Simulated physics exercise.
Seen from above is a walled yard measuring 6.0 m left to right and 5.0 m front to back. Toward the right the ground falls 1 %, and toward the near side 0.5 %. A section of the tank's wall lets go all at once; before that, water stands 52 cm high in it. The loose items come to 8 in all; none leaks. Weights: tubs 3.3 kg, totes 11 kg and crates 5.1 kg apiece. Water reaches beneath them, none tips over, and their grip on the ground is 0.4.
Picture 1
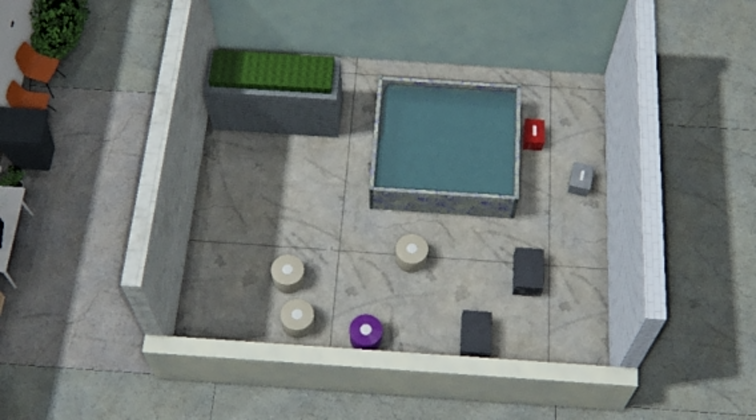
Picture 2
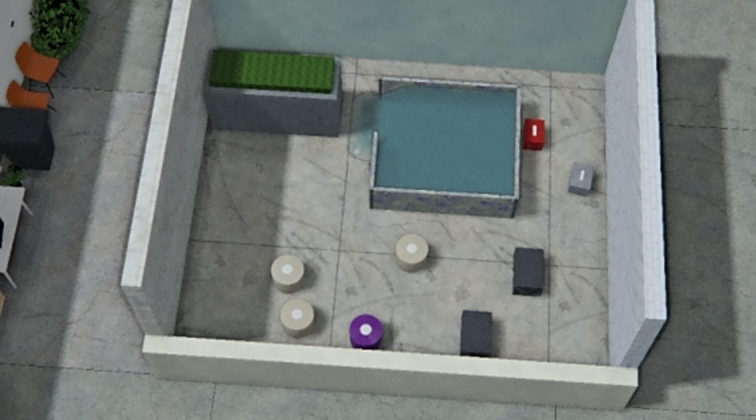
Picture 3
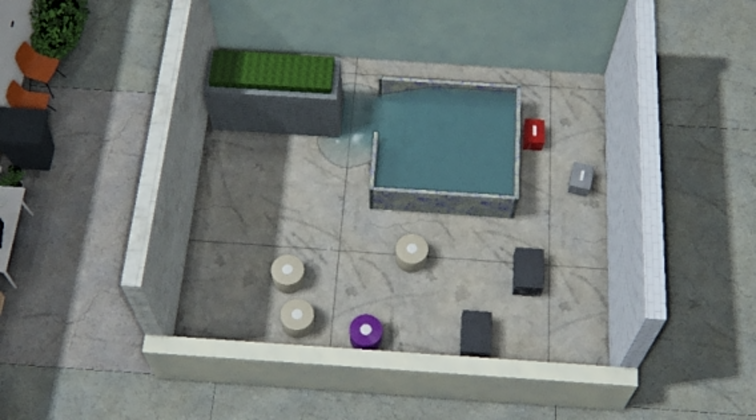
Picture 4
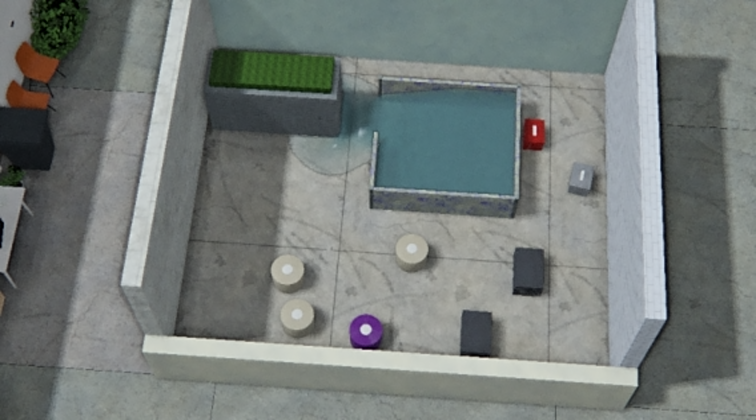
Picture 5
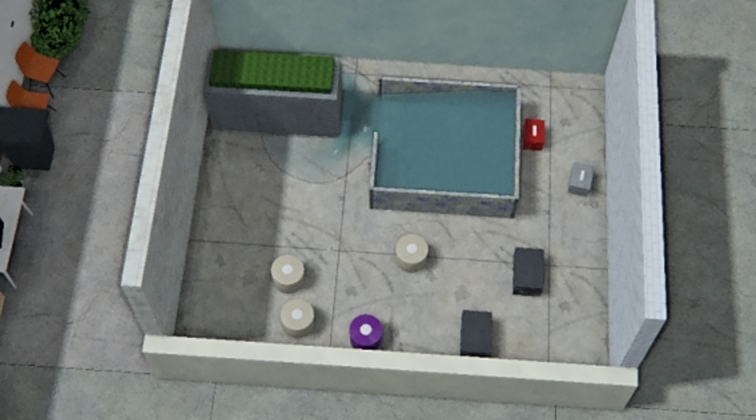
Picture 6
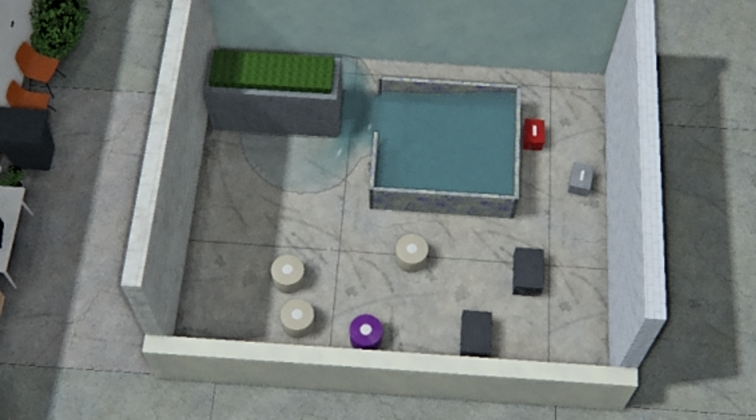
Water spilled through a gap in the left side of a raised tank in a walled yard, spreading in a thin, rounded sheet toward the grass-topped planter, while the tubs and boxes stayed still.
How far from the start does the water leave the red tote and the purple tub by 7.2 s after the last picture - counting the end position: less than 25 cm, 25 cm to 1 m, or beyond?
By the end, the red tote keeps its spot and the purple tub is taken a long way.
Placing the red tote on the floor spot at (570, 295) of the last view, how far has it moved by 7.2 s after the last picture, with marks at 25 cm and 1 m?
Outcome: It sits still.
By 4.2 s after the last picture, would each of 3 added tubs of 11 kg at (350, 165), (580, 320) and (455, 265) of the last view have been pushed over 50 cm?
Note, same order as listed: Beyond the limit, inside the limit, inside the limit.
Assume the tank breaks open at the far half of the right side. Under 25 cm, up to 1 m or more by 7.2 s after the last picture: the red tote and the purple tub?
The red tote is swept away, the purple tub is swept away.
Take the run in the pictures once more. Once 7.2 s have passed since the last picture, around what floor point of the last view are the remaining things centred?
Close to pixel (492, 262).
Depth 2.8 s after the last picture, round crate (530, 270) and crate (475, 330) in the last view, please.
I'd put it at 0 cm and 0 cm respectively.
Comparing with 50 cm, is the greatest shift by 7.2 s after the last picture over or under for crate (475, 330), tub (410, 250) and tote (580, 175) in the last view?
First one went too far, second one stayed inside, third one stayed inside.
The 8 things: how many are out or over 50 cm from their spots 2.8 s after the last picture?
By that point, 2.
Then, 0.9 s after the last picture the red tote is near (534, 131), 0.0 m from its start, aground; the purple tub is near (366, 330), 0.0 m from its start, aground; 0 afloat.
Then, 2.8 s after the last picture the red tote is near (534, 131), 0.0 m from its start, aground; the purple tub is near (407, 340), 0.6 m from its start, afloat; 3 afloat.
Then, 4.8 s after the last picture the red tote is near (534, 131), 0.0 m from its start, aground; the purple tub is near (482, 310), 1.6 m from its start, aground; 2 afloat.
Then, 7.2 s after the last picture the red tote is near (534, 131), 0.0 m from its start, aground; the purple tub is near (531, 268), 2.5 m from its start, afloat; 5 afloat.
